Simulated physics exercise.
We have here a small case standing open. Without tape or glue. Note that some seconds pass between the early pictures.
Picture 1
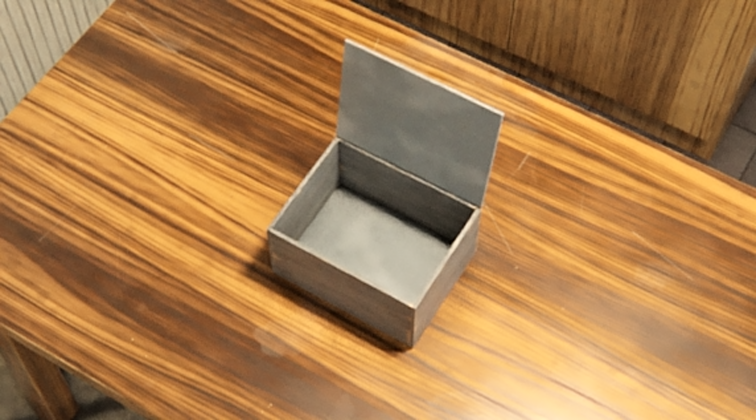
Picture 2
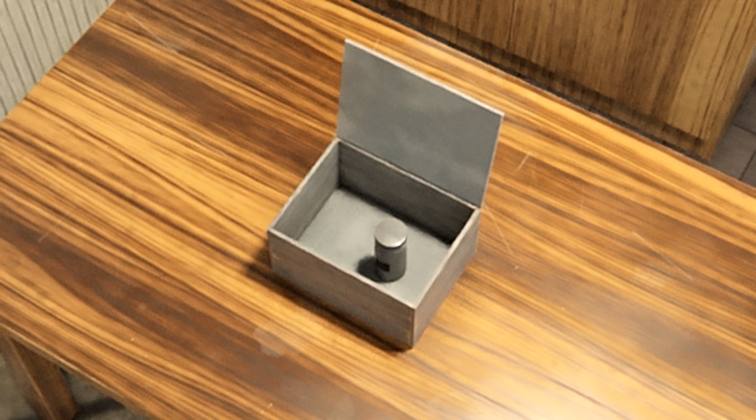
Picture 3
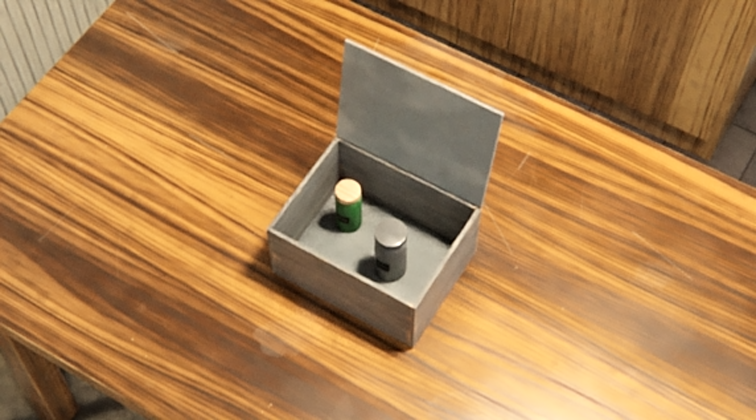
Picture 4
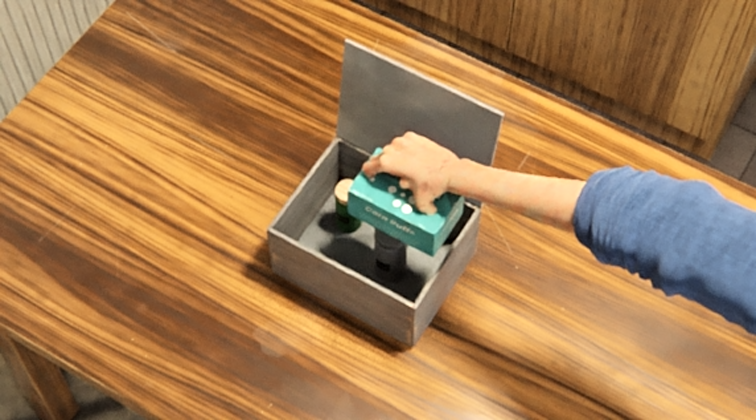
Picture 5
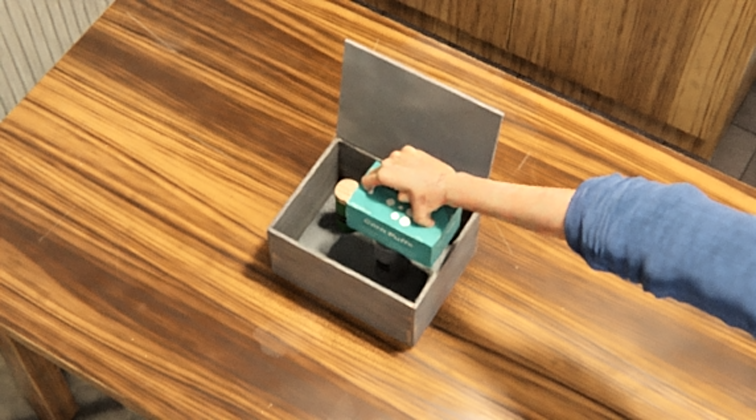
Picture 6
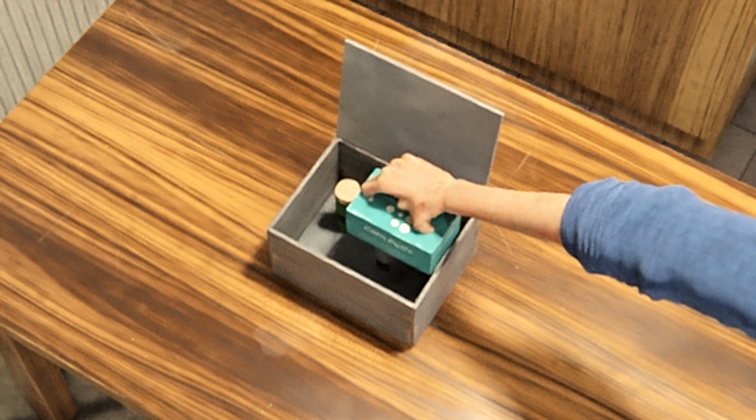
On a wooden table, an open grey case holding a grey shaker, then a green one, as a hand lowers a turquoise carton inside.
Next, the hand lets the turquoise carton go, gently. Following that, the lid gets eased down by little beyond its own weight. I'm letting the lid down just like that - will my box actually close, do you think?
No, it won't close.
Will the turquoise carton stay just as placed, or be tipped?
It stays as it was set.
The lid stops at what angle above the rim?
It stays some 45° above the rim.
Then, 1.00 s after the last picture, lid starting down.
Then, 1.30 s after the last picture, lid 78° above the rim.
Then, 1.50 s after the last picture, lid 66° above the rim.
Then, 1.70 s after the last picture, lid 52° above the rim.
At rest, lid 47° above the rim; all 3 in place. Seen from the same camera at the end, turquoise carton near (403, 223).
